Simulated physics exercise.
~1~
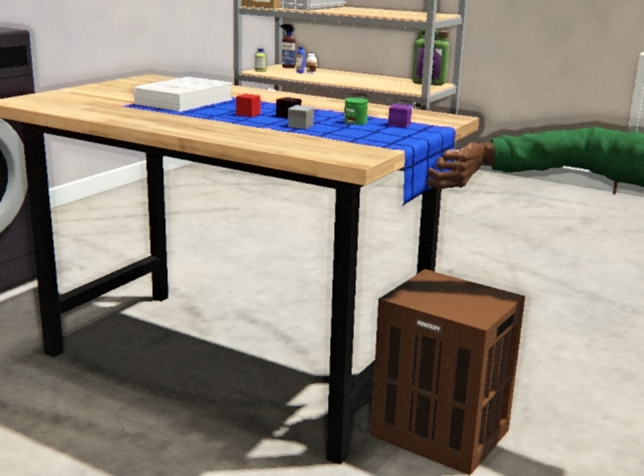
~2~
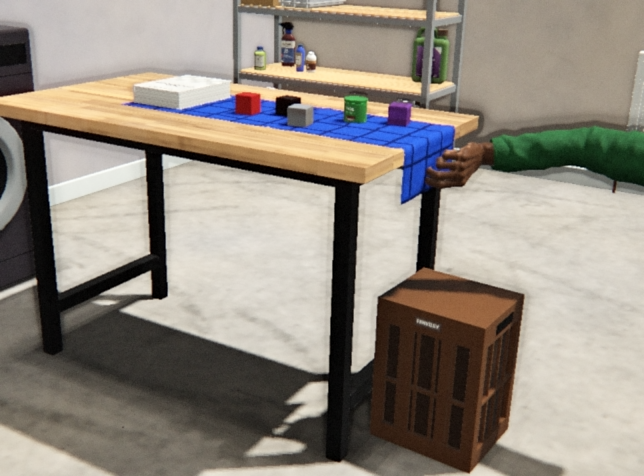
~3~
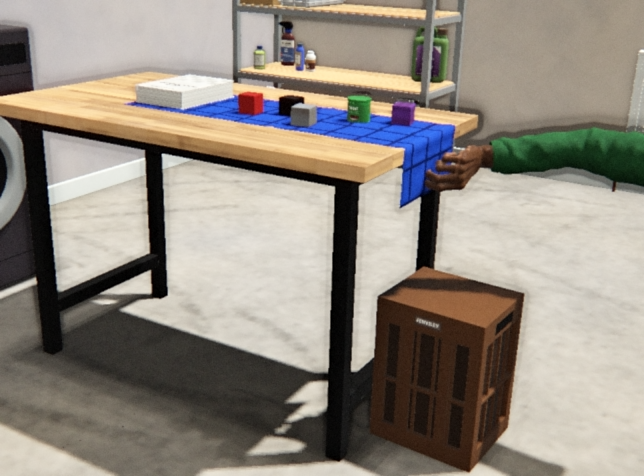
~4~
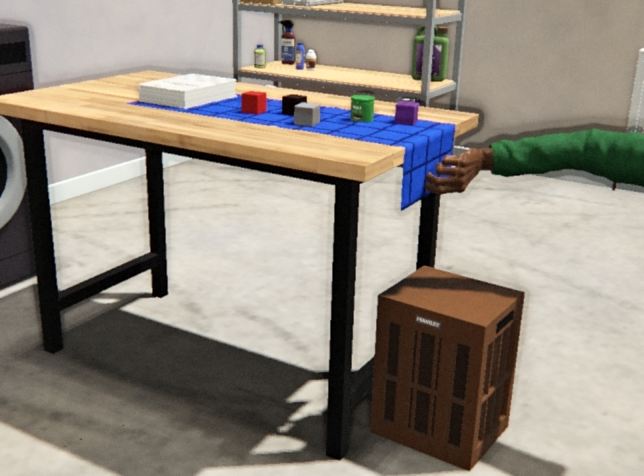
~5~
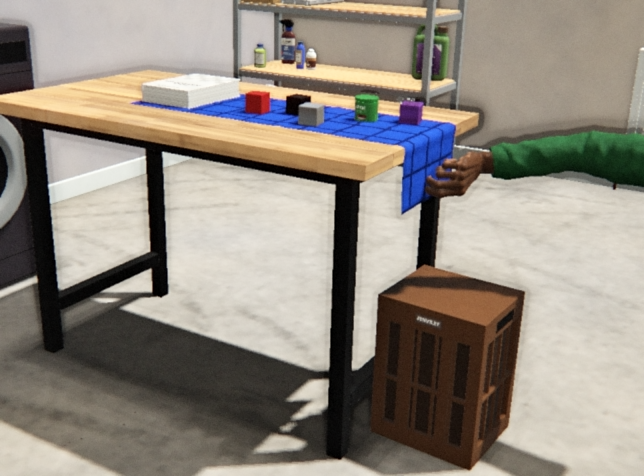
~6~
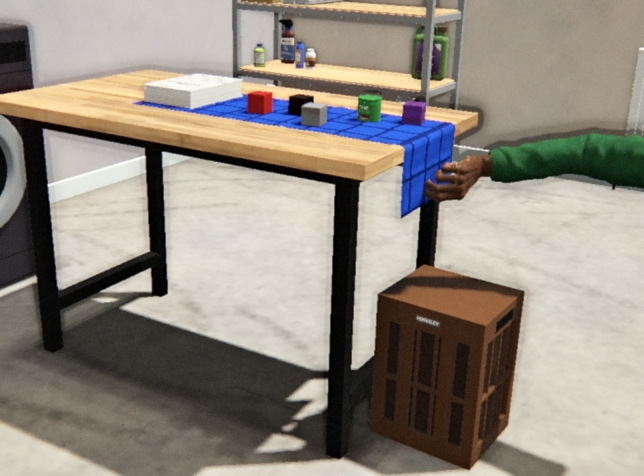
A blue table runner slides slowly toward the right end of a wooden table as a hand in a green sleeve draws down its hanging end. The red, black, grey and purple cubes and the green pot ride along slightly rightward, while the hem sinks a little lower above the brown crate.
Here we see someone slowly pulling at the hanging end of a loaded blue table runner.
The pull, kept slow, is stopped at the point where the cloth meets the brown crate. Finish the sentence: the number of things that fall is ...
The number of things that fall is two.
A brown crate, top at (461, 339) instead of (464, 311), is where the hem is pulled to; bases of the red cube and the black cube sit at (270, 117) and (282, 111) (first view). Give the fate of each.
Result: Red cube still there, black cube still there.
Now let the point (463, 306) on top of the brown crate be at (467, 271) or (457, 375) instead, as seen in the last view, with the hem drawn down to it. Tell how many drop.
If so, 1 and 4.
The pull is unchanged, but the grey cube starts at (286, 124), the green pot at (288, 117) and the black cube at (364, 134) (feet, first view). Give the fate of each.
Each in turn: The grey cube stays aloft, the green pot stays aloft, the black cube goes down.
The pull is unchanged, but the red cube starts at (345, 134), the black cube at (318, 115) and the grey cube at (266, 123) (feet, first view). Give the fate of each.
Red cube: Off. Black cube: Still up. Grey cube: Still up.
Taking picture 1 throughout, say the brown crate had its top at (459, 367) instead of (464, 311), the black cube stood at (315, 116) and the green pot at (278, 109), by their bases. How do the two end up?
Outcome for the black cube: It is lost. Outcome for the green pot: It stays.
A little later, hem near (424, 270); purple cube gone.
Next, hem on the crate; purple cube and green pot gone.
When it is over, hem on the crate; purple cube and green pot gone. It carries off two.
